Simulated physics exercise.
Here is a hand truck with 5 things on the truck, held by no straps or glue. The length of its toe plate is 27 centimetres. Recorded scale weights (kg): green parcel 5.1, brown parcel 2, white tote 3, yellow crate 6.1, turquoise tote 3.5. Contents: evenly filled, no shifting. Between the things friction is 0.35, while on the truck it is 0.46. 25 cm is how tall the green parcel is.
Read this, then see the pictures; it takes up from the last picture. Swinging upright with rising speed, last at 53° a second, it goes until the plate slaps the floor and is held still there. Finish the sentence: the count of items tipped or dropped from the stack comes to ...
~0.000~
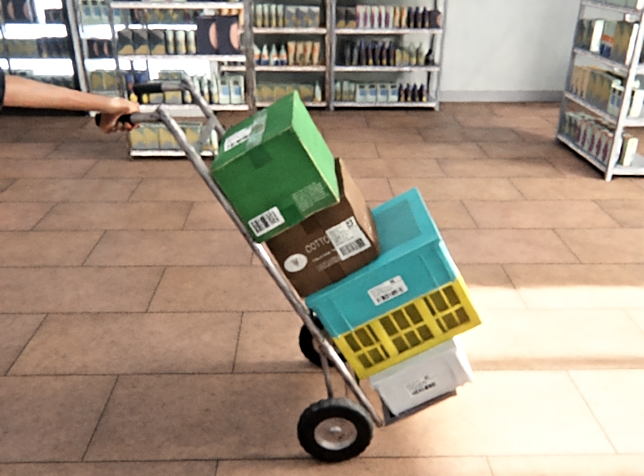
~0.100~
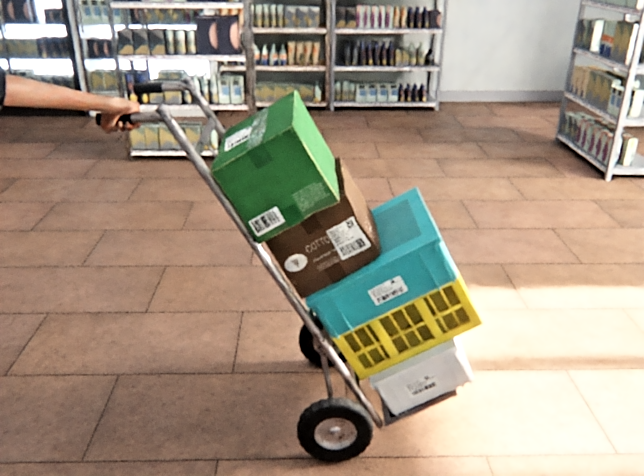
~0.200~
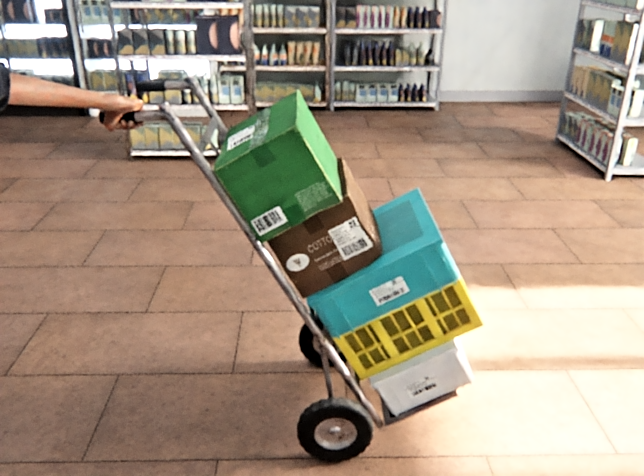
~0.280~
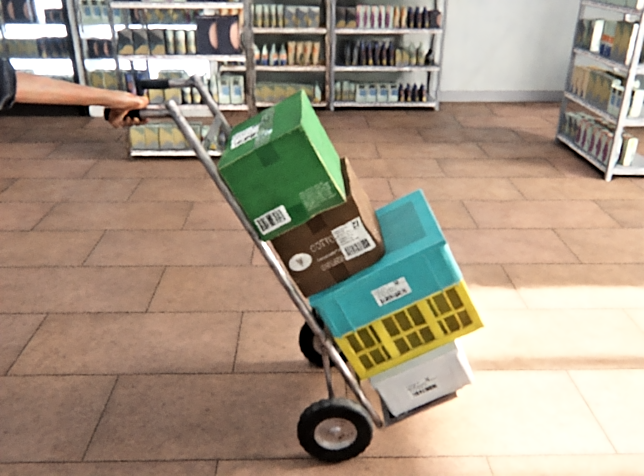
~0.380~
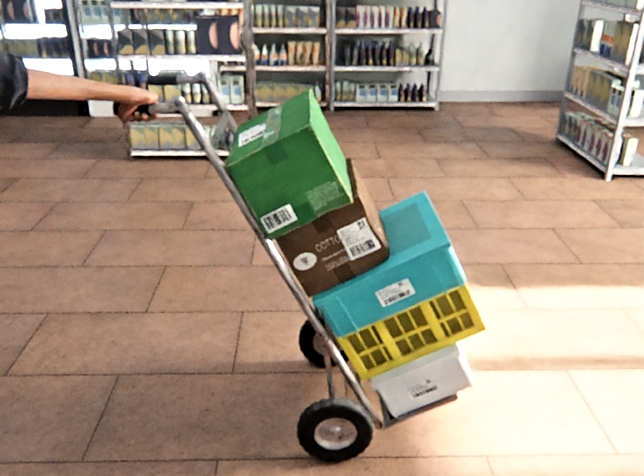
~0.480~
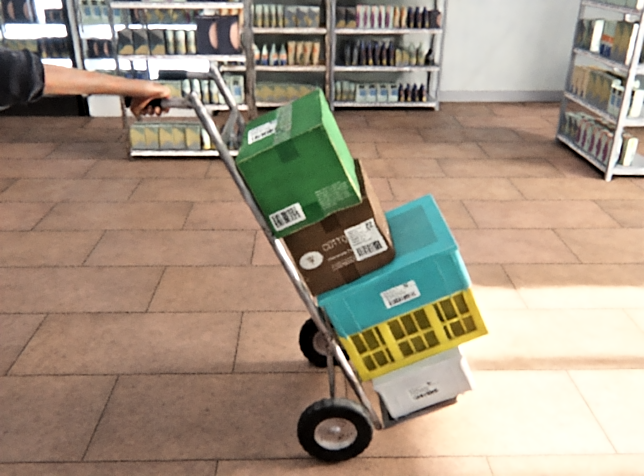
The count of items tipped or gone comes to nothing at all.
Around 1.28 s, truck upright; green parcel tipped 4° against what carries it near (441, 167); brown parcel tipped 4° against what carries it near (432, 240); turquoise tote tipped 4° against what carries it.
Around 1.98 s, truck upright; green parcel tipped 8° against what carries it near (468, 167); brown parcel tipped 8° against what carries it near (449, 239); turquoise tote tipped 8° against what carries it.
Finally (2.8 s), all 5 still in place (within 10 cm). In the last view, green parcel near (422, 170), brown parcel near (419, 242).
